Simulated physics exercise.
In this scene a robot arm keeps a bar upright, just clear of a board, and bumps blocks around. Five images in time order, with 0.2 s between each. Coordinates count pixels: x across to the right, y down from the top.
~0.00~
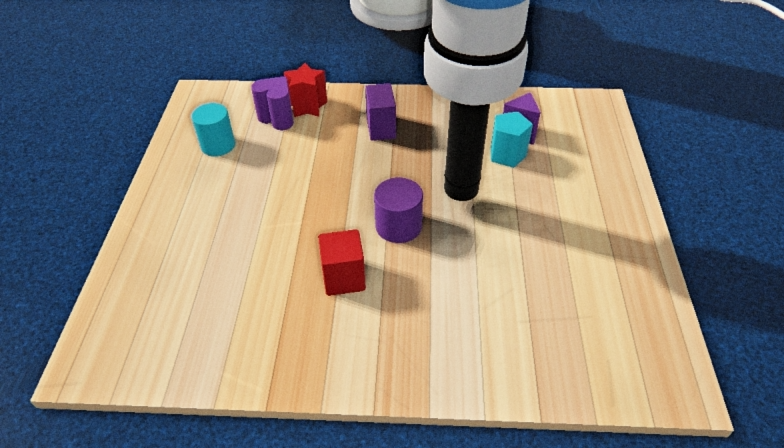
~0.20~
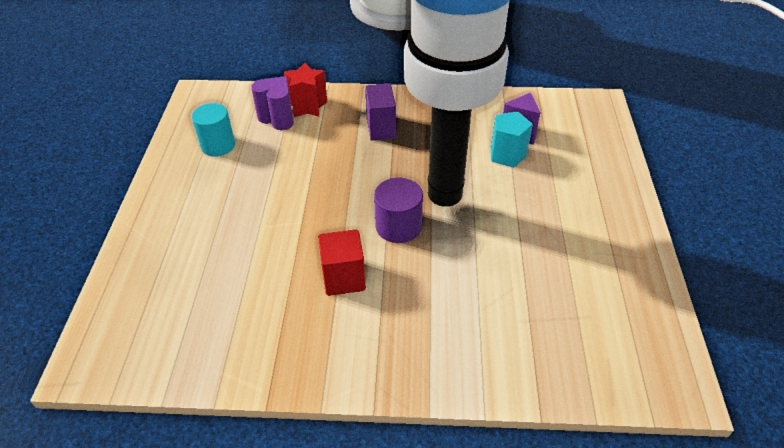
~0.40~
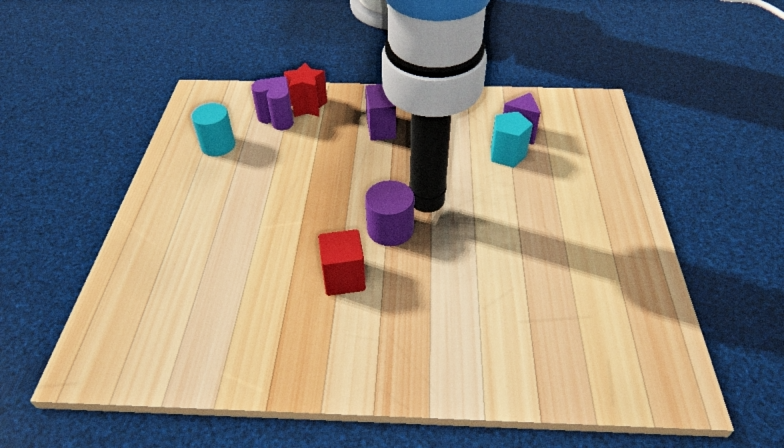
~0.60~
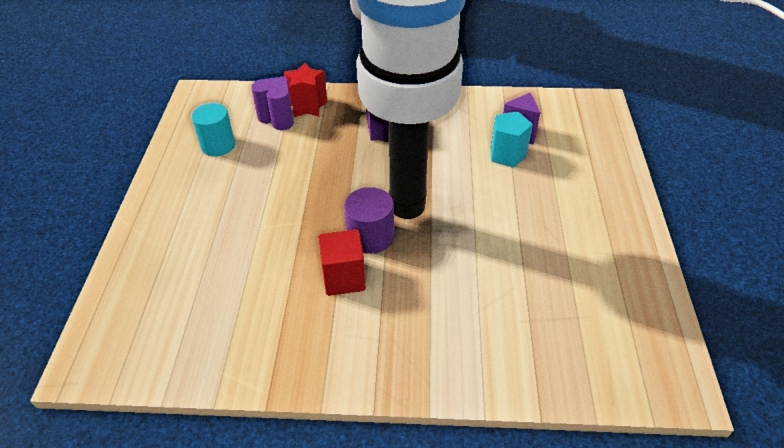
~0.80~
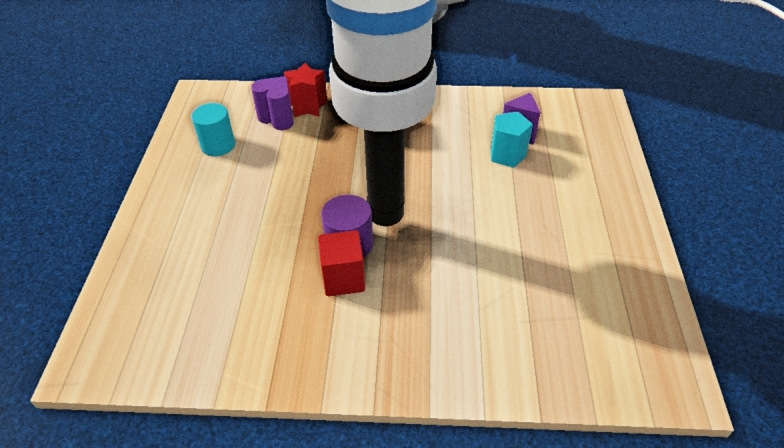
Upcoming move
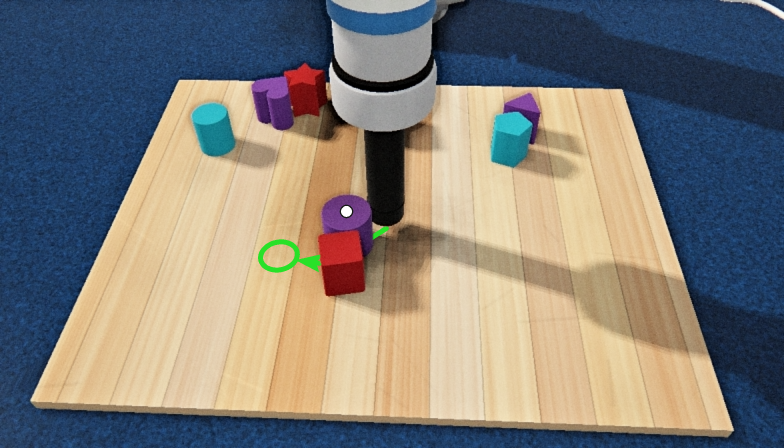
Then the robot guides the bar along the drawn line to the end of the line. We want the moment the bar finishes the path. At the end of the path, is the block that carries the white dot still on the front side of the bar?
I expect so.
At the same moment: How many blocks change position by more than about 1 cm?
My guess is two.
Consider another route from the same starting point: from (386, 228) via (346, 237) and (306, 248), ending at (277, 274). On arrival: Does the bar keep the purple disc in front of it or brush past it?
It is driven along in front.
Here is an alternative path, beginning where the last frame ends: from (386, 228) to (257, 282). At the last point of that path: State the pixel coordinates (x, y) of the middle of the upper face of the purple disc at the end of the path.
My estimate: (201, 255).
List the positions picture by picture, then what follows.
In the first picture, bar tip (461, 190); block tops, red square block (341, 246); purple disc (399, 194).
In the second picture, bar (445, 196); blocks unchanged.
In the third picture, bar (427, 201); purple disc (390, 197).
In the fourth picture, bar (408, 208); purple disc (369, 204).
In the fifth picture, bar (386, 215); red square block (340, 247); purple disc (347, 211).
Path on the board, from (386, 228) over (355, 248) and (318, 263) to (279, 256); the dot is on the purple disc.
What follows on the original path. One third of the way, bar (353, 235); red square block (336, 254), turned 15° anticlockwise; purple disc (307, 225).
Two thirds of the way, bar (316, 250); red square block (323, 267), turned 40° anticlockwise; purple disc (267, 233).
At the end, bar (276, 242); red square block (323, 267), turned 40° anticlockwise; purple disc (227, 233).
